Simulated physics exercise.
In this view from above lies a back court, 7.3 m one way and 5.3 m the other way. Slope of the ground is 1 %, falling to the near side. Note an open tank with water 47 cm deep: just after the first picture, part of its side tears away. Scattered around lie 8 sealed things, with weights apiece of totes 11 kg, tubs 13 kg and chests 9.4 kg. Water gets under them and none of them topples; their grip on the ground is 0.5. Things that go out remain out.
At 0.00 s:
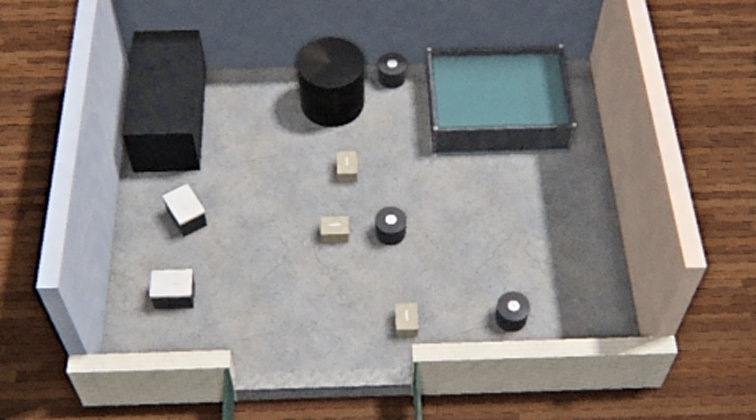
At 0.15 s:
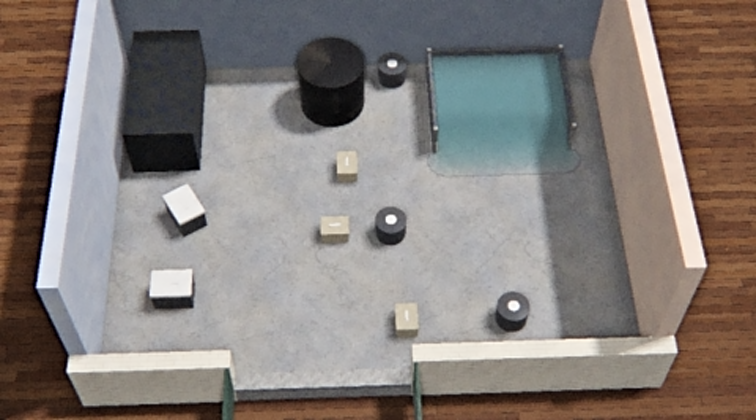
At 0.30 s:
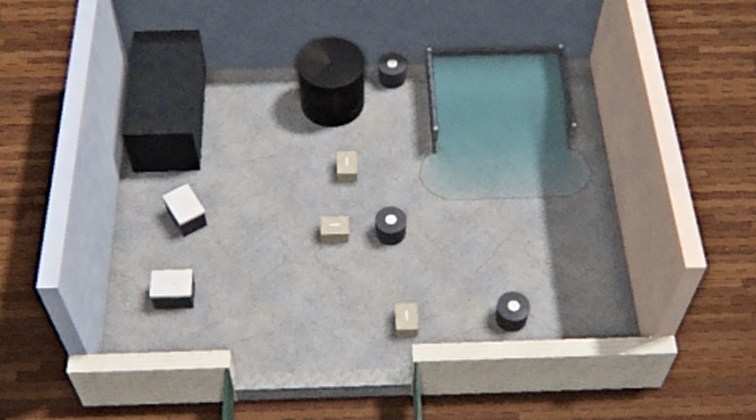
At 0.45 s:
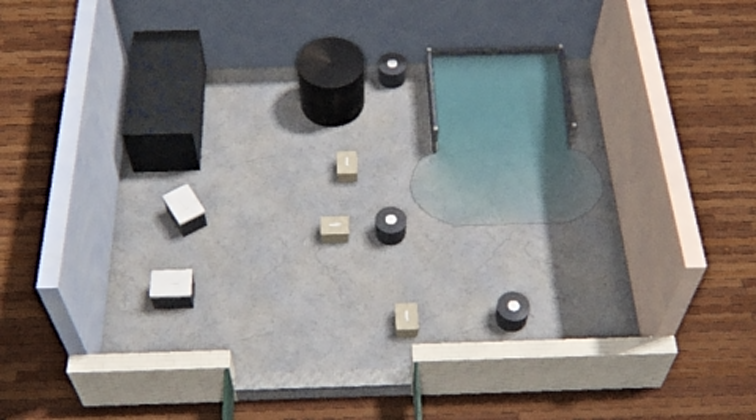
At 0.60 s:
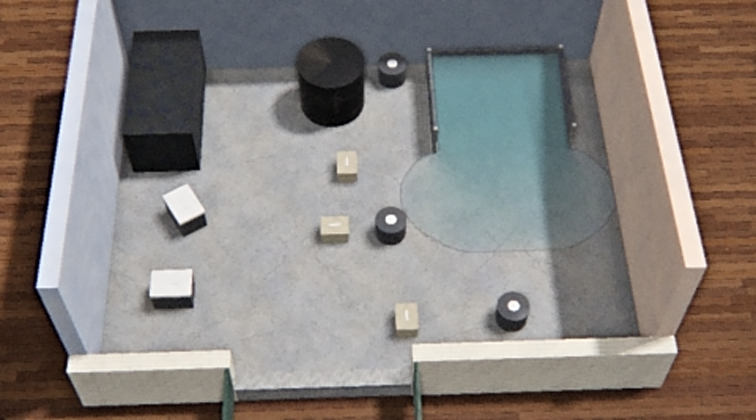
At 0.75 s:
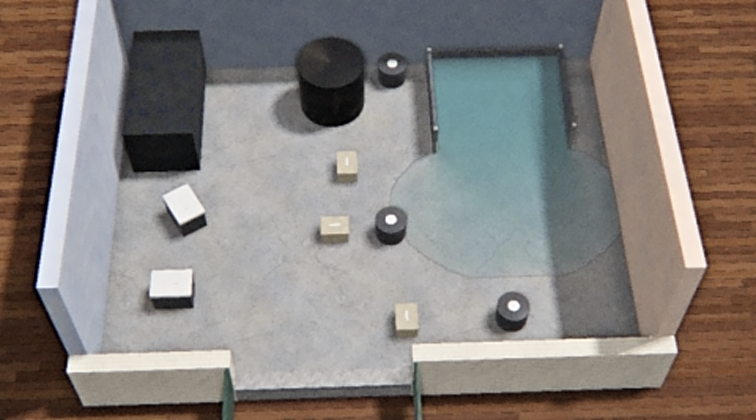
Water pours from the open tank's near side and spreads across the grey floor around a dark tub.
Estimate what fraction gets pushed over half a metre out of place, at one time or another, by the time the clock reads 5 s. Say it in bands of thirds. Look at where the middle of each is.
I would put it under a third.
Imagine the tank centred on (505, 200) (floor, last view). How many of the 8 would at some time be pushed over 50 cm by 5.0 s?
That would give 2.
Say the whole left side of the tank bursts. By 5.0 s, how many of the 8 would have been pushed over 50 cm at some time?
4.
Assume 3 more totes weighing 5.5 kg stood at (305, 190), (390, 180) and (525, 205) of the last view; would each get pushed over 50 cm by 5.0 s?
Answers in order are does not cross, does not cross and crosses the line.
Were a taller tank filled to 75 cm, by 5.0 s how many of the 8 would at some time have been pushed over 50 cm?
The count would be 4.
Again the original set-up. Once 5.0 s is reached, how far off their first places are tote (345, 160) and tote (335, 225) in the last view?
Shifts in order: 0 cm; 0 cm.
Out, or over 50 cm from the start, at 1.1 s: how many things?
The count is 0.
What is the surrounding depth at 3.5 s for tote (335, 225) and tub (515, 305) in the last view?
Depths: Near 1 cm, then near 17 cm.
After 1.1 s 0 of 8 are over 50 cm from their spots; 0 afloat.
After 2.2 s 0 of 8 are over 50 cm from their spots; 1 afloat.
After 3.5 s 1 of 8 are over 50 cm from their spots; 1 afloat.
After 5.0 s 2 of 8 are over 50 cm from their spots, and 2 have been at some point; 1 afloat.
